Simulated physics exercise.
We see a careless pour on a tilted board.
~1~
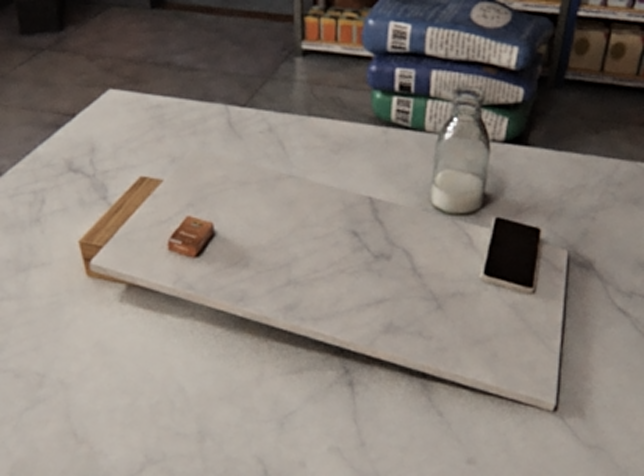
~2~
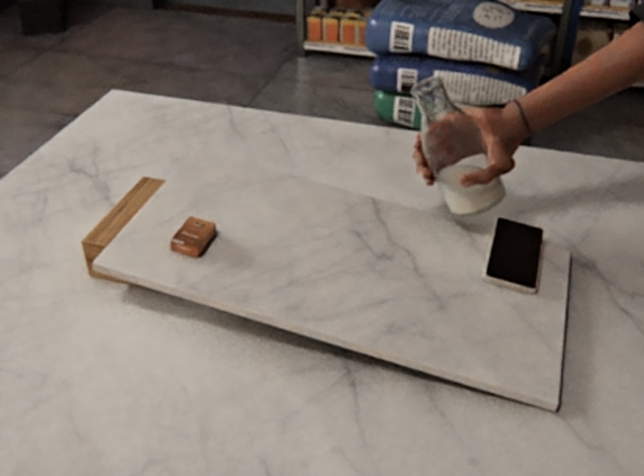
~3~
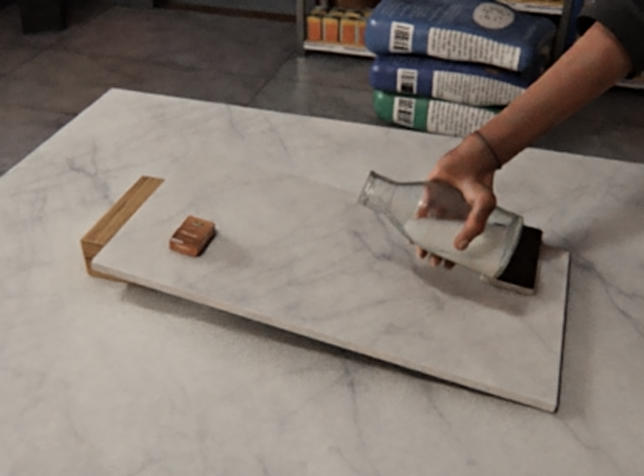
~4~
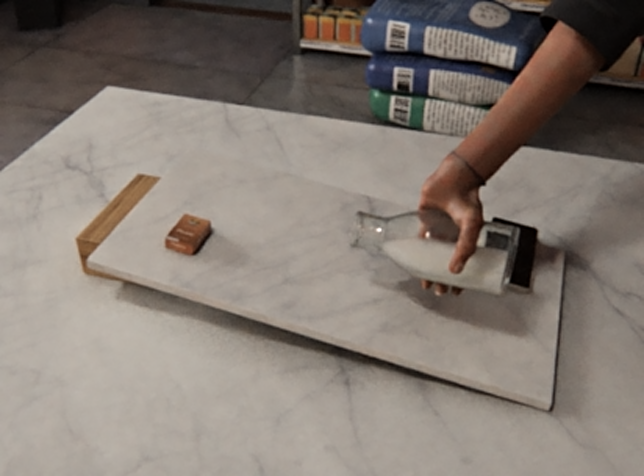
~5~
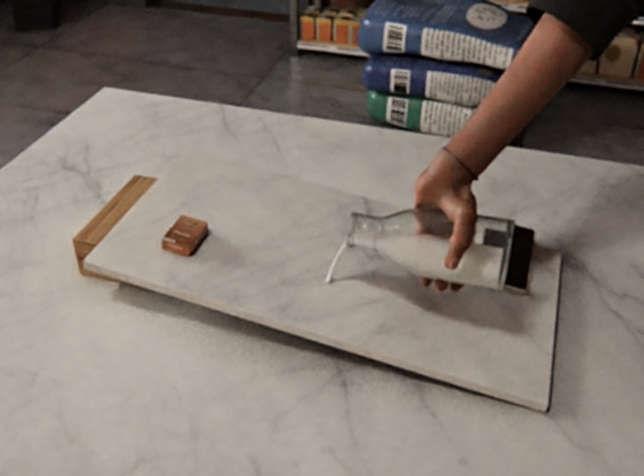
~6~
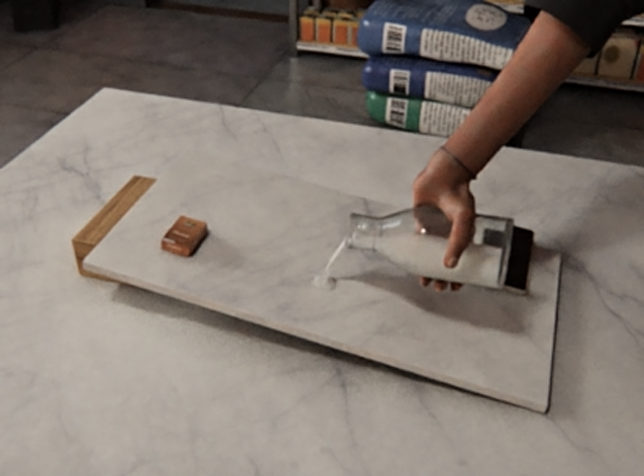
A hand reaches in from the right, lifts a clear glass bottle partly filled with white milk, and tilts it sideways over a pale marble board on a matching table. Seen from above at an angle, the board holds a small brown carton at left, near a wooden block, and a dark phone at right, with stacked bags behind. A thin white stream leaves the bottle's mouth and reaches the board, while the view shifts very slightly.
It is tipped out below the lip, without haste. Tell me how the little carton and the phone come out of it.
The little carton escapes and the phone escapes.
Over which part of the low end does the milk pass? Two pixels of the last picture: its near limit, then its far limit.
It runs from (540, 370) to (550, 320).
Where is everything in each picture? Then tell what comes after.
The first picture shows the board slopes down to the right; milk bottle (463, 148) nearly empty; little carton (191, 236); phone (513, 253).
The second picture shows milk bottle (452, 143) tipped 30° with all of its load; little carton (193, 237).
The third picture shows milk bottle (433, 217) tipped 75° with all of its load; phone (514, 254).
The fourth picture shows the board slopes down to the right; milk bottle (429, 245) tipped 85° with all of its load; little carton (188, 234).
The fifth picture shows the first of it lands; milk bottle (424, 242) tipped 90° with all of its load; phone (506, 254).
The sixth picture shows the first of it lands; milk bottle (424, 242) tipped 90° with all of its load; little carton (184, 236); phone (506, 255).
Soon after, it runs down to the right; the little carton is dry; the phone is dry.
Later, it runs down to the right and off the end; the little carton is dry; the phone is dry.
In the end, it runs down to the right and off the end; the little carton is dry; the phone is dry.
